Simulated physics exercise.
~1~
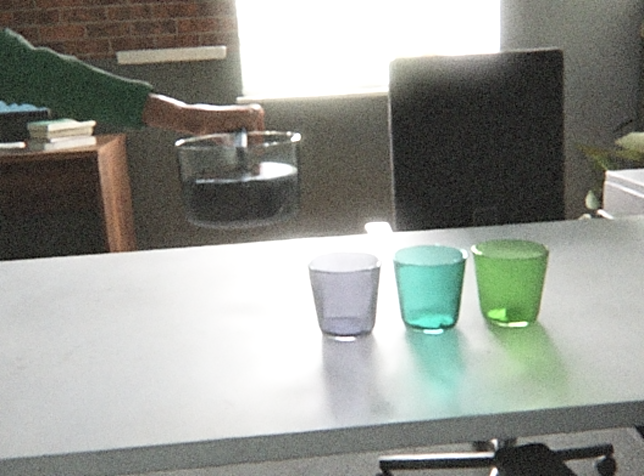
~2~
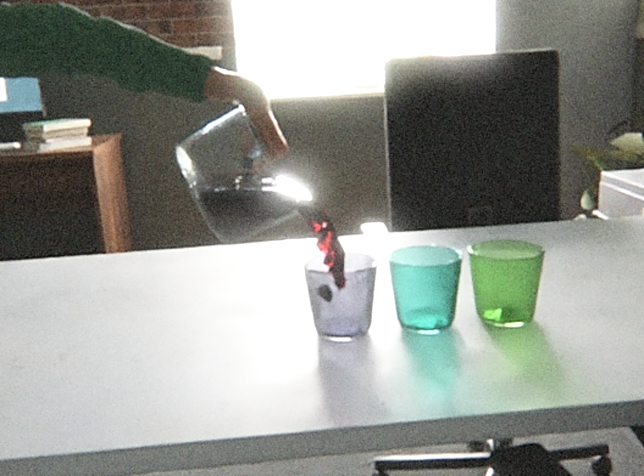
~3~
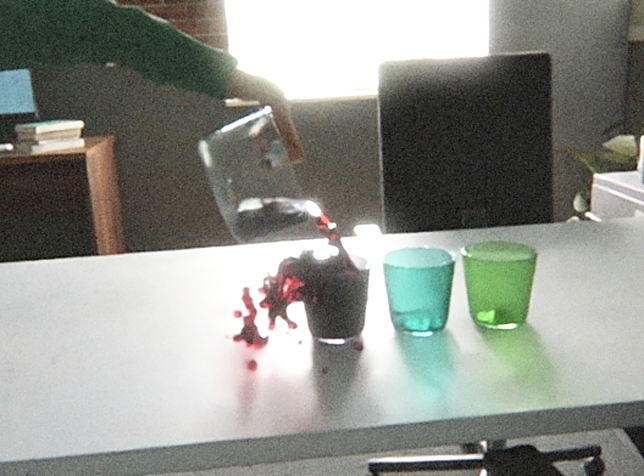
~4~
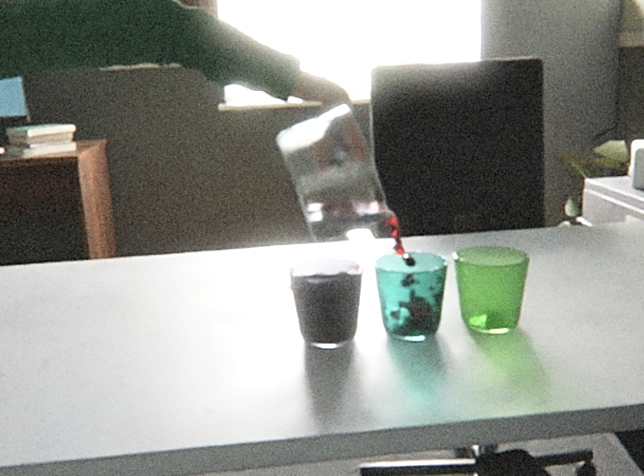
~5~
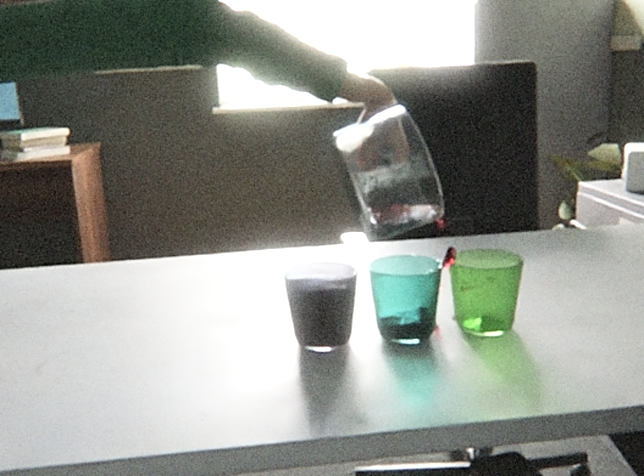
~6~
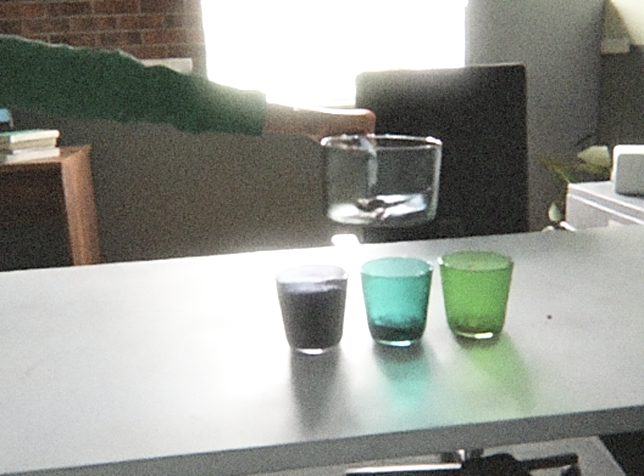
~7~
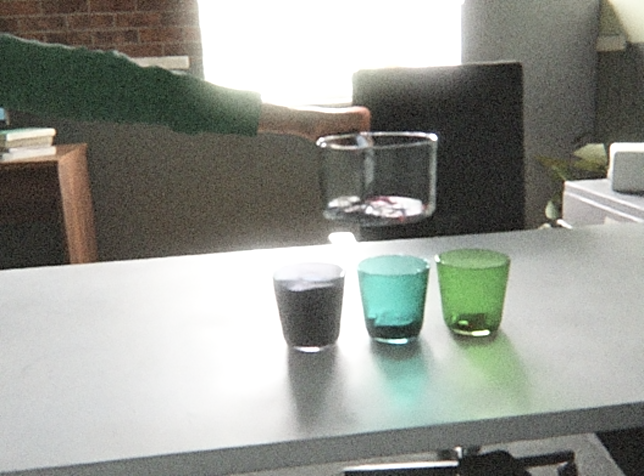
The footage shows a hand tilting a small clear pot of dark red wine over three tumblers on a table, moving right and splashing at the first. The pot is levelled, nearly empty, leaving the left tumbler almost full and the teal and green ones holding only a little.
